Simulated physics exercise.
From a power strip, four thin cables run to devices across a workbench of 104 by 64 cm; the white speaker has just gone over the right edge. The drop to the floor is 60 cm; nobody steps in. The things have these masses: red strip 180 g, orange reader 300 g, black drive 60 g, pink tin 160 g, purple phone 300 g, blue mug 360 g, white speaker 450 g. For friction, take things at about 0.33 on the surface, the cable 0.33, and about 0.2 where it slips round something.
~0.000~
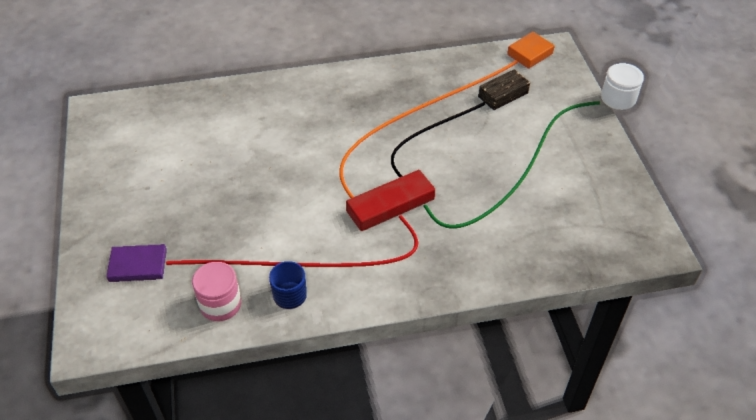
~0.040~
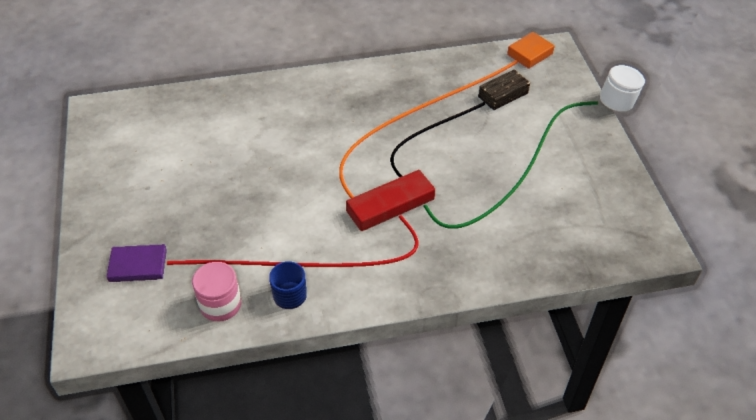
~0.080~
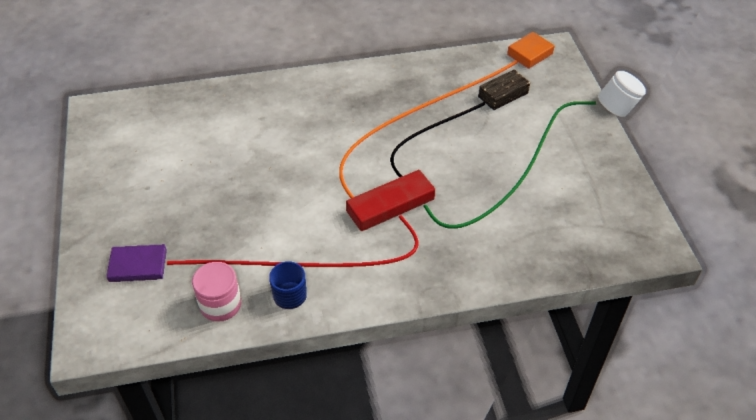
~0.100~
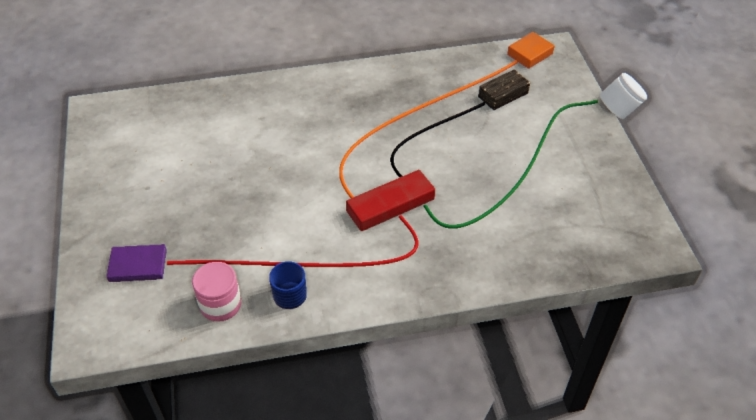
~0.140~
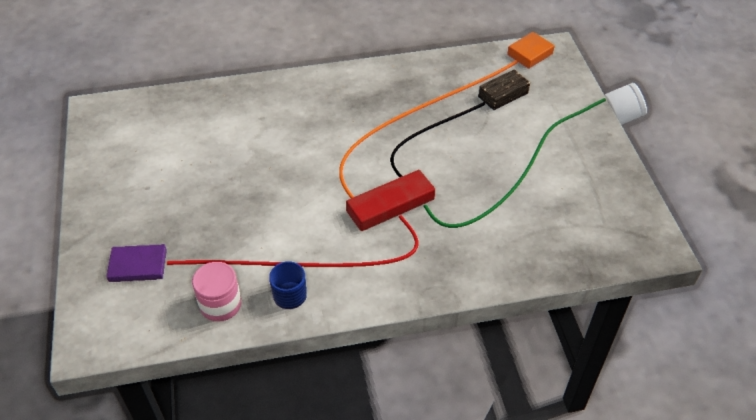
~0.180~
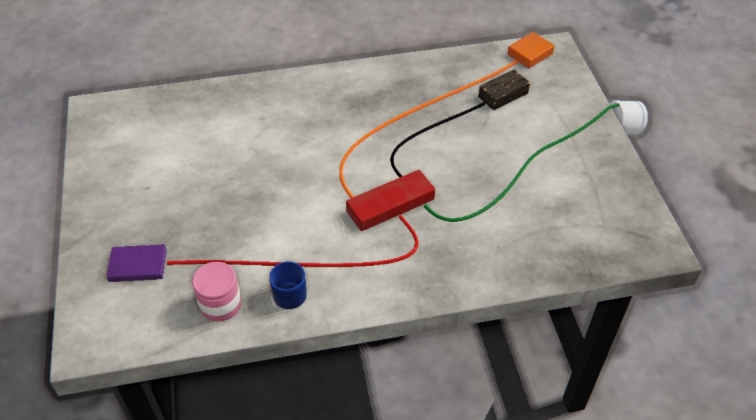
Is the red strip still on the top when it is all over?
No, looks like it's a goner.
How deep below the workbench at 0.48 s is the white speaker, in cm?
I'd put it at about 35 centimetres under.
After 0.5 s, the strip's end of the green cable at (515, 144); red strip 25 cm off its start, purple phone 12 cm off its start, white speaker over the edge.
After 0.8 s, the strip's end of the green cable at (640, 134); red strip 47 cm off its start, purple phone 37 cm off its start, white speaker over the edge.
After 1.1 s, the strip has left the top; red strip over the edge, purple phone 40 cm off its start at (368, 193), white speaker over the edge.
After 1.4 s, the strip has left the top; red strip over the edge, purple phone 40 cm off its start, white speaker over the edge.
After 2.6 s, the strip has left the top; red strip over the edge, purple phone 40 cm off its start at (368, 193), white speaker over the edge, black drive 5 cm off its start at (530, 83).
